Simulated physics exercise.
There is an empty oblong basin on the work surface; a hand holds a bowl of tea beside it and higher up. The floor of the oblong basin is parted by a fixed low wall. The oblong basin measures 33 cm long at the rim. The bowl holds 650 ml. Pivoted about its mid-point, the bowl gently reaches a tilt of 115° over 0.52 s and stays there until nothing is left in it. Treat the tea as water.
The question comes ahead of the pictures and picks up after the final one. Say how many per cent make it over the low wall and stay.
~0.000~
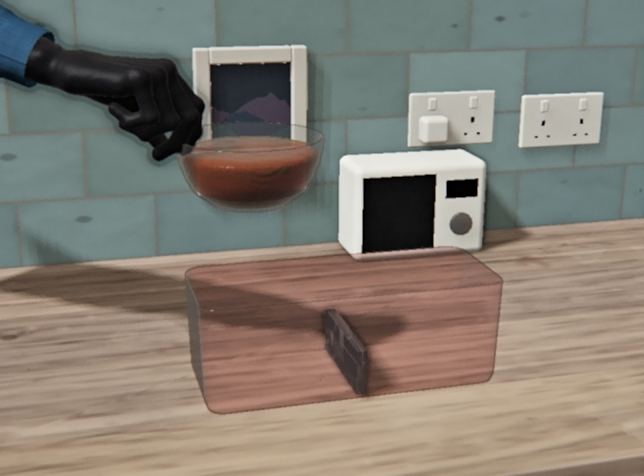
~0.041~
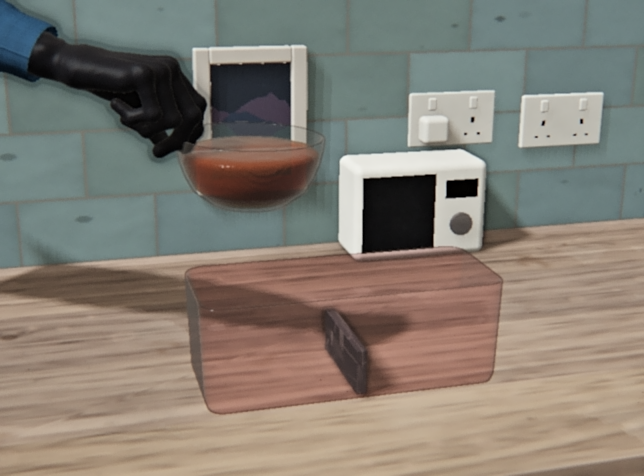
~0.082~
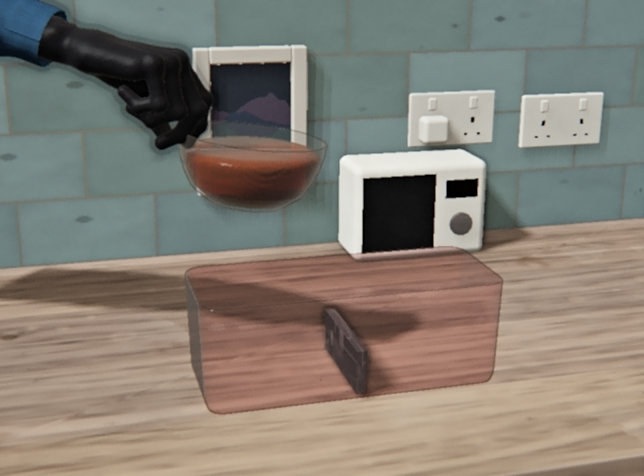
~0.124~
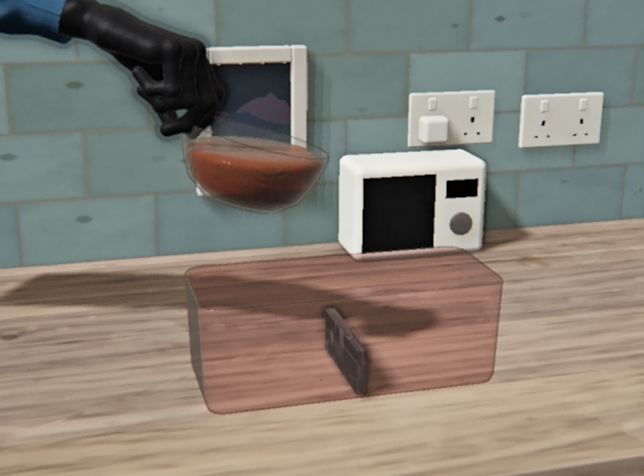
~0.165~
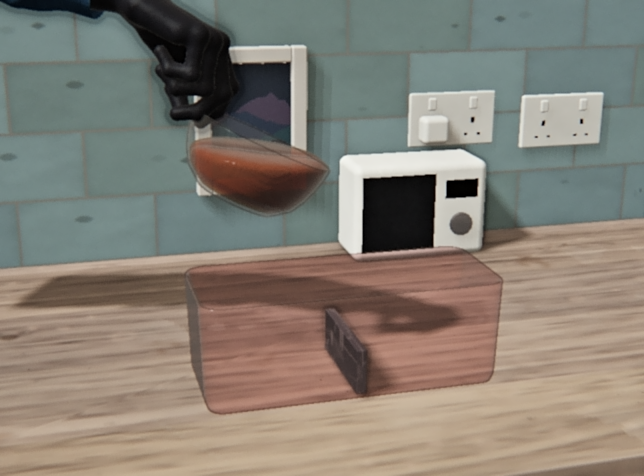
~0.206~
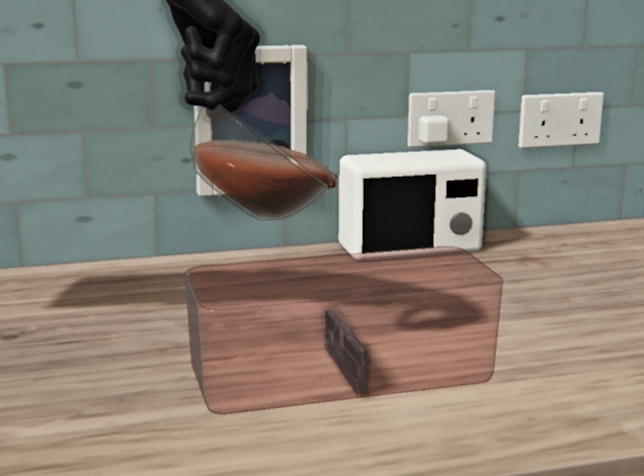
About 53 per cent makes it over and stays.
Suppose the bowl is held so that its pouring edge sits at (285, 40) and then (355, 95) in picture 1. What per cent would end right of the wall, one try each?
Roughly 35 per cent the first time and 70 per cent the second.
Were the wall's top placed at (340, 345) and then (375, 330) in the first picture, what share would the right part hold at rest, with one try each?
It comes to 55 per cent, and then 20 per cent.
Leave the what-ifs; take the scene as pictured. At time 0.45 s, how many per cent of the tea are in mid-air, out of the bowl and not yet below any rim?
Roughly 24 percent.
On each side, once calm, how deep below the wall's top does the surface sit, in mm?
Roughly 36 mm on the left side and roughly 34 mm on the right.
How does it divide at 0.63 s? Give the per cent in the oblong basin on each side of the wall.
Near 40 on the left, 48 on the right.
By 0.45 s the tilt is 110° and 4 per cent is still to pour, 21 is left of the wall and 50 right of it.
By 0.63 s the tilt is 115° and 0 per cent is still to pour, 41 is left of the wall and 49 right of it.
By 0.82 s the tilt is 115° and 0 per cent is still to pour, 43 is left of the wall and 52 right of it.
By 1.02 s the tilt is 115° and 0 per cent is still to pour, 44 is left of the wall and 53 right of it.
At rest 44 per cent lies left of the wall, 53 right of it and 3 outside.
